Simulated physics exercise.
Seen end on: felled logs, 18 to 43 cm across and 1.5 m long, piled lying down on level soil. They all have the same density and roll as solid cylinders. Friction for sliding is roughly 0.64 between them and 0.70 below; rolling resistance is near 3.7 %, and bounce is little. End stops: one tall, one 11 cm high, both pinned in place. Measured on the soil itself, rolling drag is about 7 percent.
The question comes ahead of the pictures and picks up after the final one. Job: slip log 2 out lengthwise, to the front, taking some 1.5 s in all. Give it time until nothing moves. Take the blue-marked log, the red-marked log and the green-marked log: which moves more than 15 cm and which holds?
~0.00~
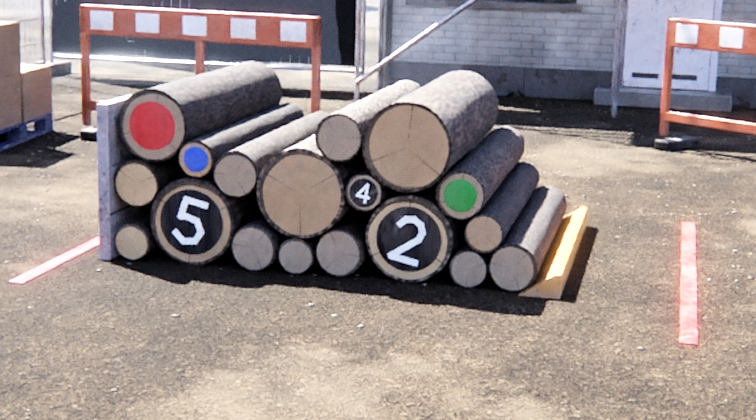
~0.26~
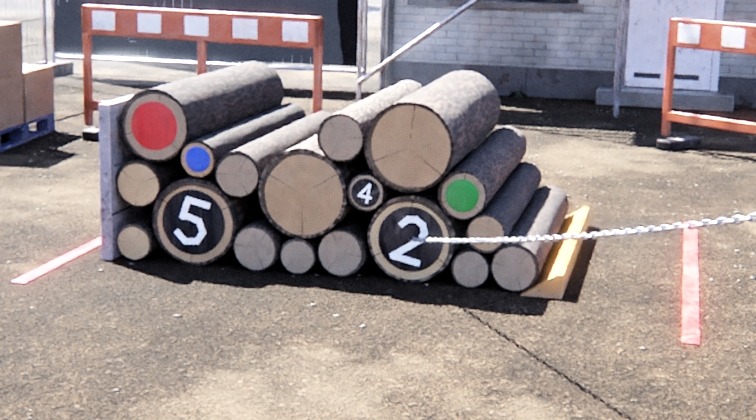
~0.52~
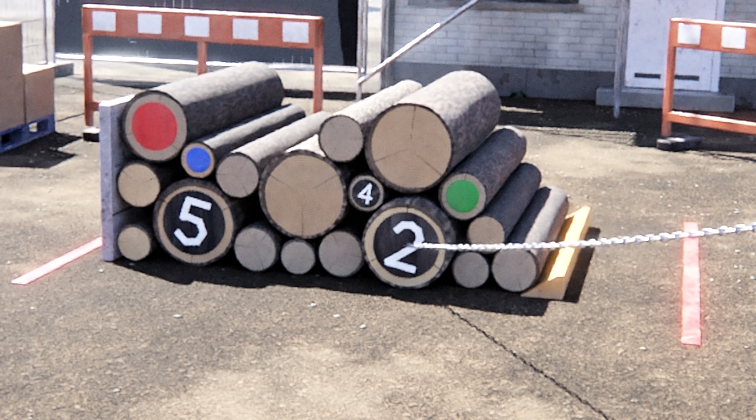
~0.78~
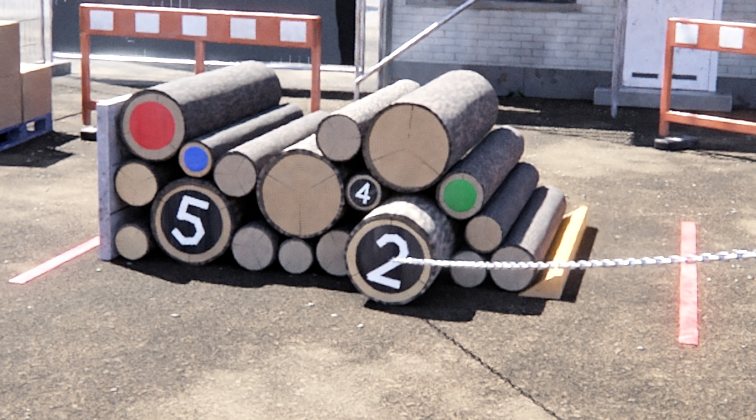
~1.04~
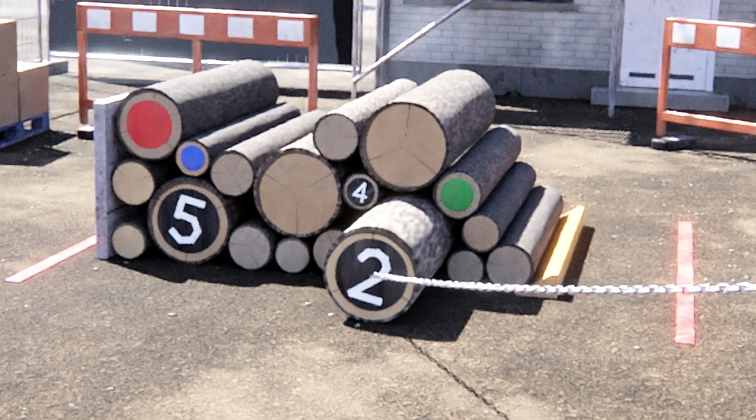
The blue-marked log holds; the red-marked log holds; the green-marked log moves.
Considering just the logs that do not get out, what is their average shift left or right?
Mean shift: Approx. 0 cm, leftward.
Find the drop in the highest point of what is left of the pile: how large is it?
Something like 0 cm, I'd say.
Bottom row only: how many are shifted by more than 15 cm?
I count 0 in total.
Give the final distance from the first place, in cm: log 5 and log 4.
Log 5 = 0 cm, log 4 = 35 cm.
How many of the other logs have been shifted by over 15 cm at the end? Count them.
Tally: 3.
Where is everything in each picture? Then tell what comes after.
In the first picture, 18 logs, 8 on the base, highest (407, 148); blue (196, 159), red (152, 126), green (460, 196), no. 2 (409, 239), no. 5 (191, 222), no. 4 (364, 193); left wall (76 cm) (103, 167); right chock (11 cm) (557, 275); lines (66, 257) and (689, 310).
In the second picture, log 2 has not moved yet, at (411, 239); the rest still.
In the third picture, log 2 is 11 cm out, at (406, 245); the rest still; bottom ones (134, 243) (194, 223) (256, 249) (298, 257) (341, 254) (406, 245) (470, 270) (515, 269).
In the fourth picture, log 2 is 40 cm out, at (390, 259); the rest still.
In the fifth picture, log 2 is 69 cm out, at (371, 275); the rest still; blue (193, 158), red (149, 125), green (457, 195).
After 1.96 s, 0 now displaced over 15 cm; blue in place; red in place; green in place.
After 2.10 s, 1 now displaced over 15 cm; blue in place; red in place; green 6 cm left and 6 cm down.
After 2.26 s, 3 now displaced over 15 cm; blue in place; red in place; green 11 cm left and 23 cm down.
After 2.45 s, 3 now displaced over 15 cm; blue 2.1 cm left; red 1.8 cm left; green 12 cm left and 26 cm down.
All still by 2.9 s, 3 moved over 15 cm; not one across the red lines; blue 2 cm left; red 1.8 cm left; green 12 cm left and 28 cm down; top of the pile 84 cm high, from 85 cm.
